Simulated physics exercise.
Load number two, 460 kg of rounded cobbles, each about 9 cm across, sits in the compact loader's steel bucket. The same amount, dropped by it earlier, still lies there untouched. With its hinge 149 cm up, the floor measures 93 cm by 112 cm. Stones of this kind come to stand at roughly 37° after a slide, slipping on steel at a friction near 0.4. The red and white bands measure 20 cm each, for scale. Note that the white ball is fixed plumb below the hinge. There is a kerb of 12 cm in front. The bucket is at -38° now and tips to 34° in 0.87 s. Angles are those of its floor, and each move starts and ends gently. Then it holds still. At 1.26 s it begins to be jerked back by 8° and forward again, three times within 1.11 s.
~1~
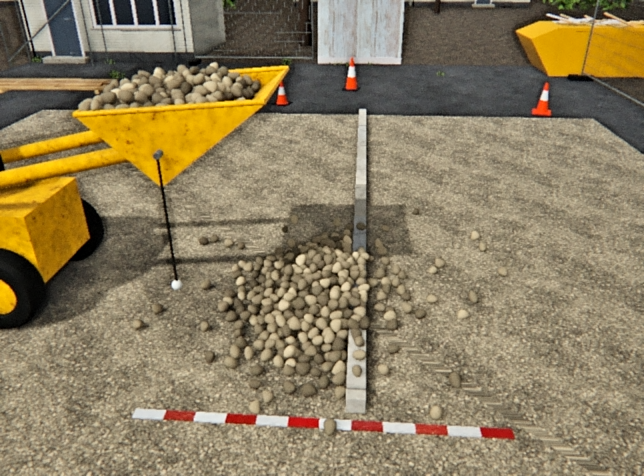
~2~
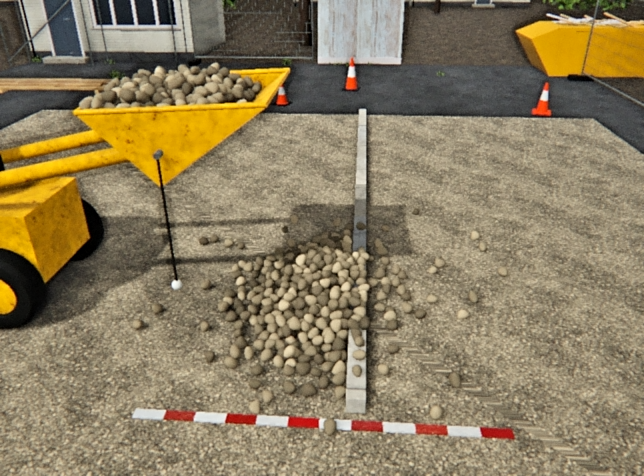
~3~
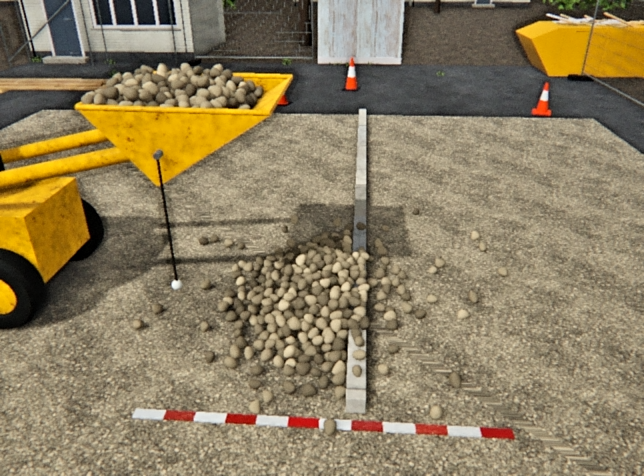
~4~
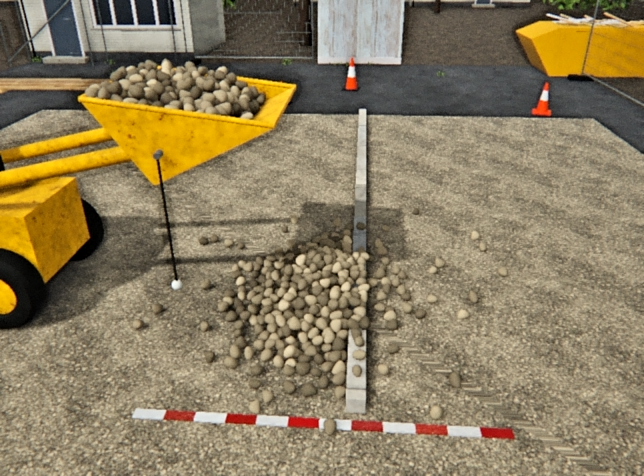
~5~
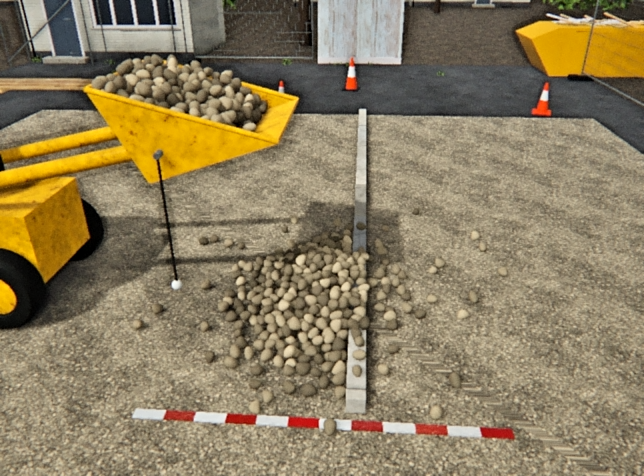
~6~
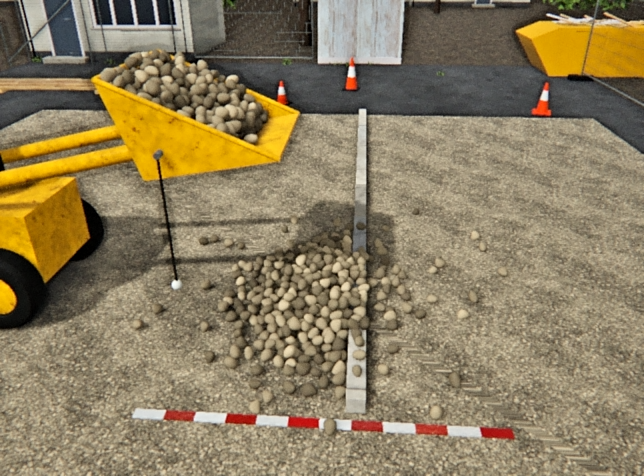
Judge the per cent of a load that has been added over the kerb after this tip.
The added amount is roughly 53 per cent of a load.
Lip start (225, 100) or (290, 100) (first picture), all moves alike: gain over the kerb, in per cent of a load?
About 20 and 70 per cent.
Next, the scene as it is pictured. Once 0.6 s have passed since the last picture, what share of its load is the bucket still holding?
It keeps some 80 percent of its load.
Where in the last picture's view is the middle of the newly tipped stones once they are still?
The centre sits about (361, 291).
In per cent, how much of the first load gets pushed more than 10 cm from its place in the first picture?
Close to 15 per cent.
Then, 0.3 s after the last picture the floor is at 23°; in per cent of one load, 100 in the bucket, 93 on this side of the kerb, 7 over the kerb; the foremost stones are at (466, 280).
Then, 0.6 s after the last picture the floor is at 34°; in per cent of one load, 79 in the bucket, 114 on this side of the kerb, 7 over the kerb; the foremost stones are at (466, 280).
Then, 2.4 s after the last picture the floor is at 34°; in per cent of one load, 0 in the bucket, 140 on this side of the kerb, 60 over the kerb; the foremost stones are at (610, 319).
Then, 5.1 s after the last picture the floor is at 34°; in per cent of one load, 0 in the bucket, 140 on this side of the kerb, 60 over the kerb; the foremost stones are at (611, 319). Net gain over the kerb, 53.
